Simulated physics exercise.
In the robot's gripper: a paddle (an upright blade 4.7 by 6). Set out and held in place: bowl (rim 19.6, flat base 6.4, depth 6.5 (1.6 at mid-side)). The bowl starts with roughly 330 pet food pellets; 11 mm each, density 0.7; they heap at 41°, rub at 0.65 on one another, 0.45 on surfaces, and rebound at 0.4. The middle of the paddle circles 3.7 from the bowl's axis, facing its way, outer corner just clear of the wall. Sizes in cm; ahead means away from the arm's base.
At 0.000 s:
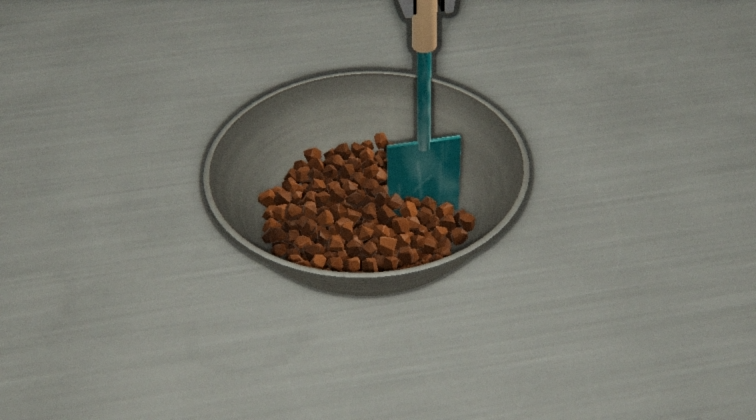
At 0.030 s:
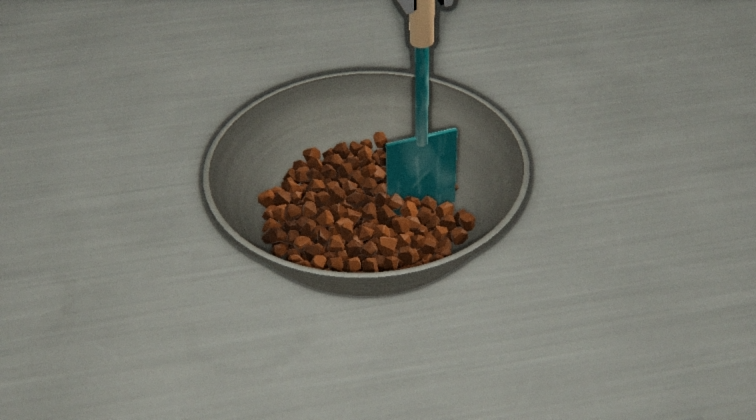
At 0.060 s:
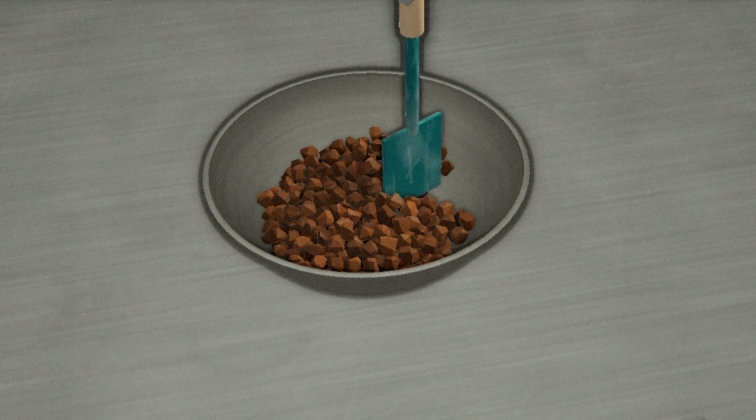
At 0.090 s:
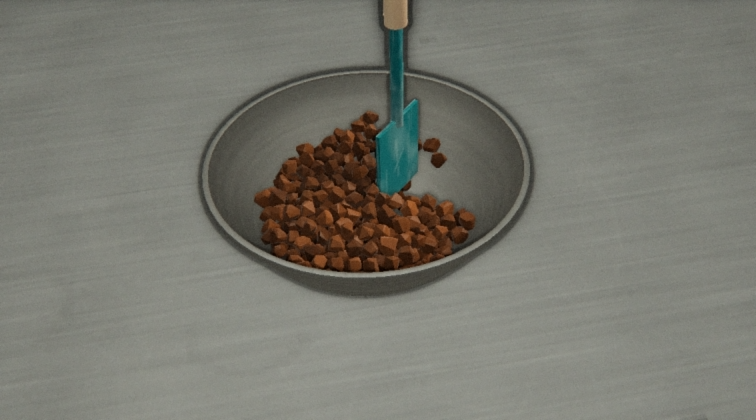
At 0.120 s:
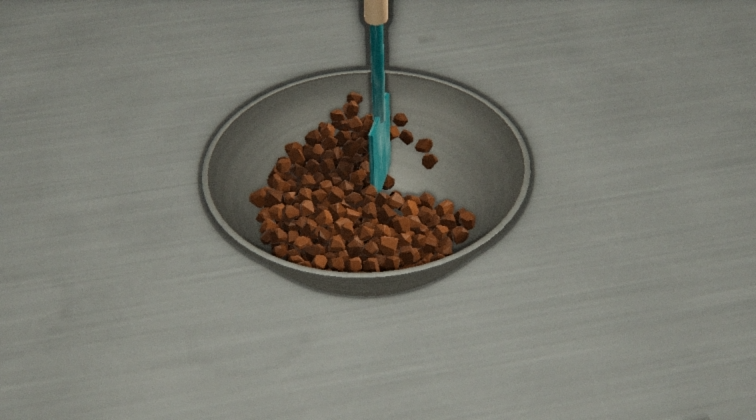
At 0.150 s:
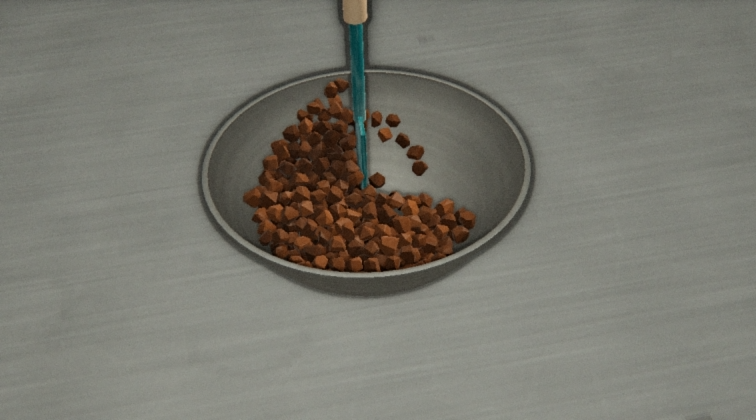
Robot gripper sweeping a teal paddle left through brown pellets in a grey bowl, turning it edge-on and pushing some farther back.
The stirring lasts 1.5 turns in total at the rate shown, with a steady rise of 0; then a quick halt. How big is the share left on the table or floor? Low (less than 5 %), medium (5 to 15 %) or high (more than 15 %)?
On the table or floor the share is medium, 5 to 15 %.
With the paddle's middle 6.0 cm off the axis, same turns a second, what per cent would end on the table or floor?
It would be near 0 per cent.
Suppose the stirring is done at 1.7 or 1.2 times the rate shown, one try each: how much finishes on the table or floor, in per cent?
About 30 and 10 per cent.
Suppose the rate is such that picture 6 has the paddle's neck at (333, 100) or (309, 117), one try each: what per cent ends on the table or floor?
About 20 and 35 per cent.
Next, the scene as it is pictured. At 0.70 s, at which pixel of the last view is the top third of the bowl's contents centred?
Around (342, 122).
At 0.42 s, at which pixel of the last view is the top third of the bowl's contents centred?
Near (407, 239).
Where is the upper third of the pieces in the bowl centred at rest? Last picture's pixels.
At about (305, 240).
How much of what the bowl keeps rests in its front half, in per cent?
Roughly 60 per cent.
After 0.42 s, 261° round, highest piece 8 above the table; 325 in the bowl, 1 on the table or floor, 5 in flight or on the tool.
After 0.70 s, 78° round, highest piece 8 above the table; 313 in the bowl, 14 on the table or floor, 4 in flight or on the tool.
After 1.03 s, 180° round, highest piece 7 above the table; 302 in the bowl, 29 on the table or floor.
After 1.73 s, 180° round, highest piece 7 above the table; 302 in the bowl, 29 on the table or floor.
At rest, 302 in the bowl, 29 on the table or floor. That is 9 % on the table or floor.
